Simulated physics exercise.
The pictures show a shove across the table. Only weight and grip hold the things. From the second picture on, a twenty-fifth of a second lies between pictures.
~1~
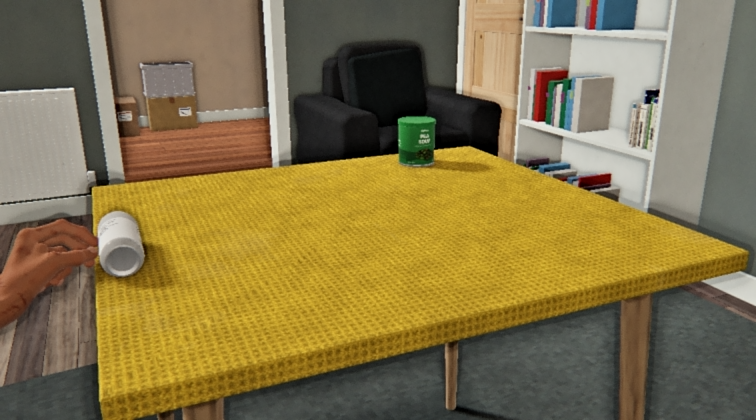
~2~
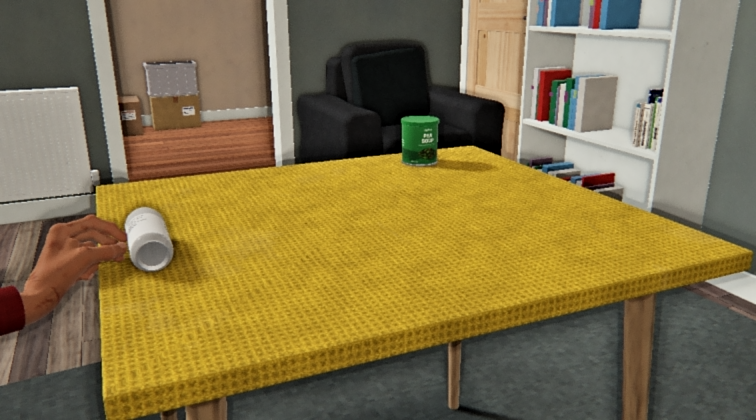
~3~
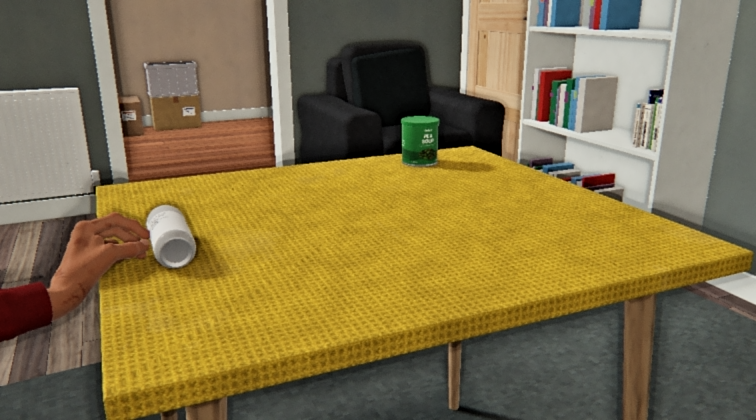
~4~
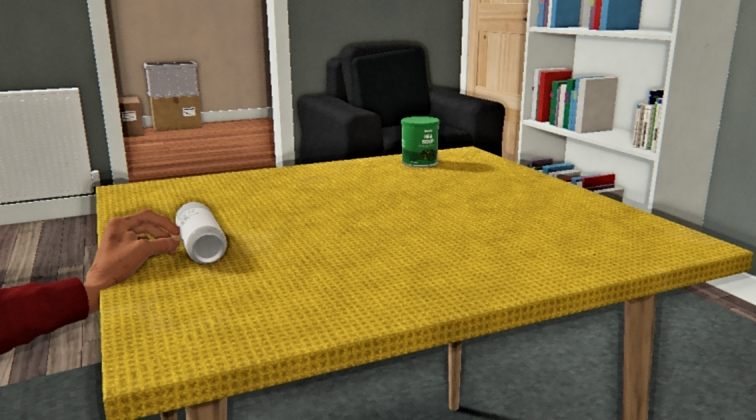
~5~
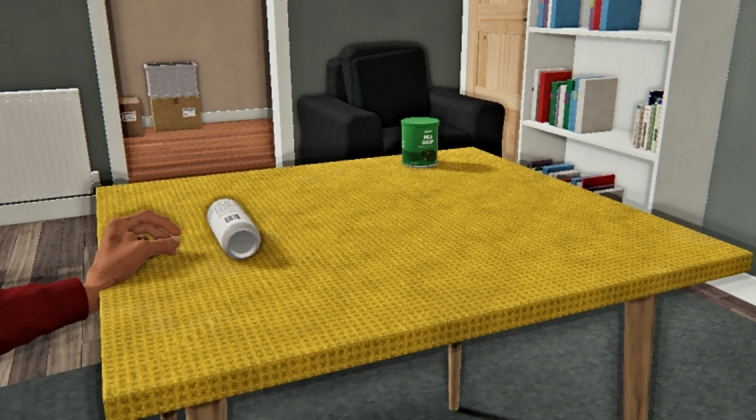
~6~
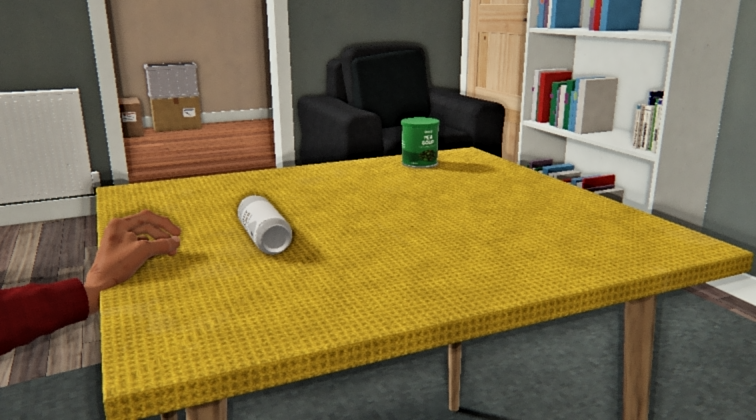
A white can lying on its side rolls rightward from the left edge of a yellow textured table, seen from slightly above in a room with grey walls. A green can stands near the far edge, before a black armchair, with a white bookshelf at right and boxes behind at left. A red-sleeved hand pushes the white can, then stays back as it rolls farther, while the view shifts barely at first, then holds still.
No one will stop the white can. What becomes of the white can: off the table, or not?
The white can falls off the table.
Then, 0.40 s past the last view, white can displaced well along near (497, 191).
Then, 0.80 s past the last view, white can now off the table.
Finally, off the table, white can.
